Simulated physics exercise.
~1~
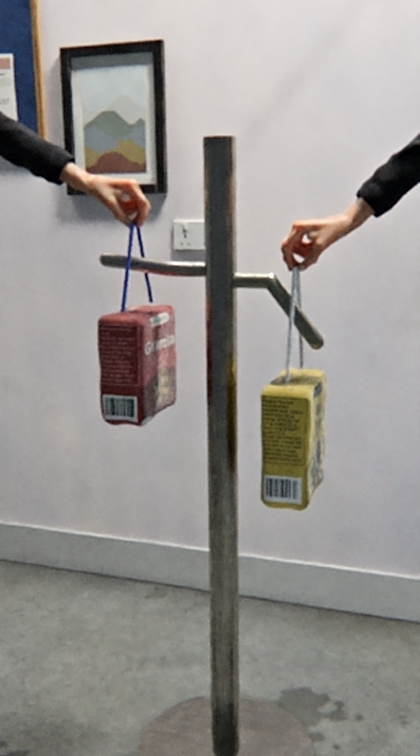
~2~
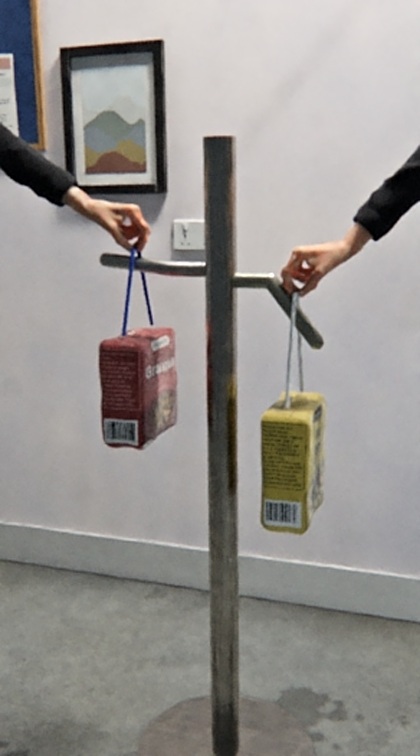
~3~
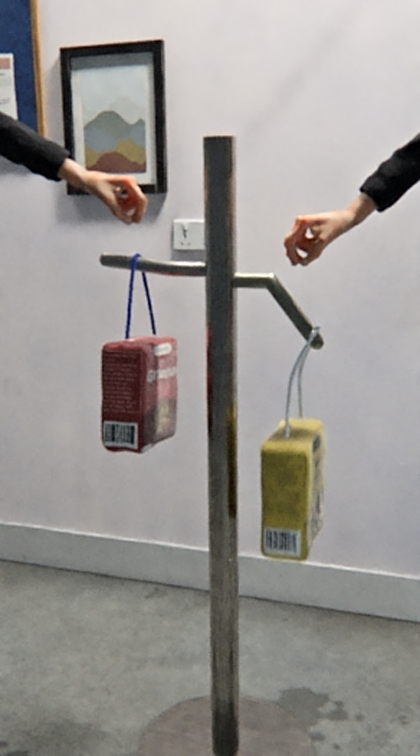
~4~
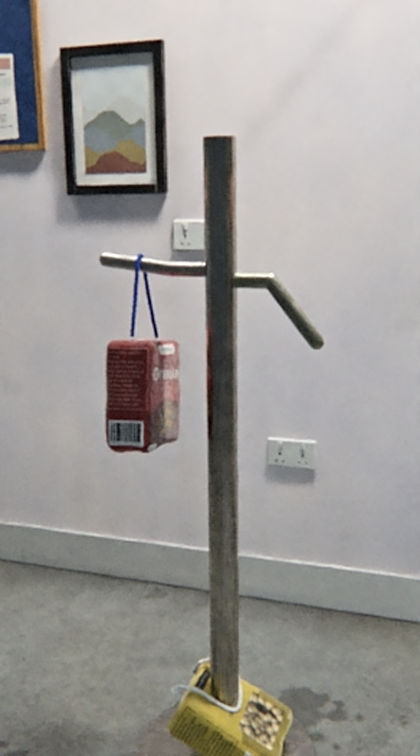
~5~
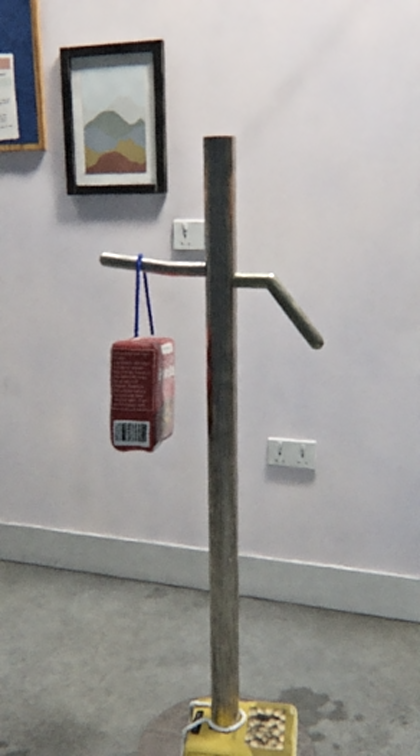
In this clip, two hands lower a red sack and a yellow sack by their loops onto the pegs of a post and let go; the red one stays hanging on the left, while the yellow one slips off the down-sloping right peg and ends on the floor at the post's base.
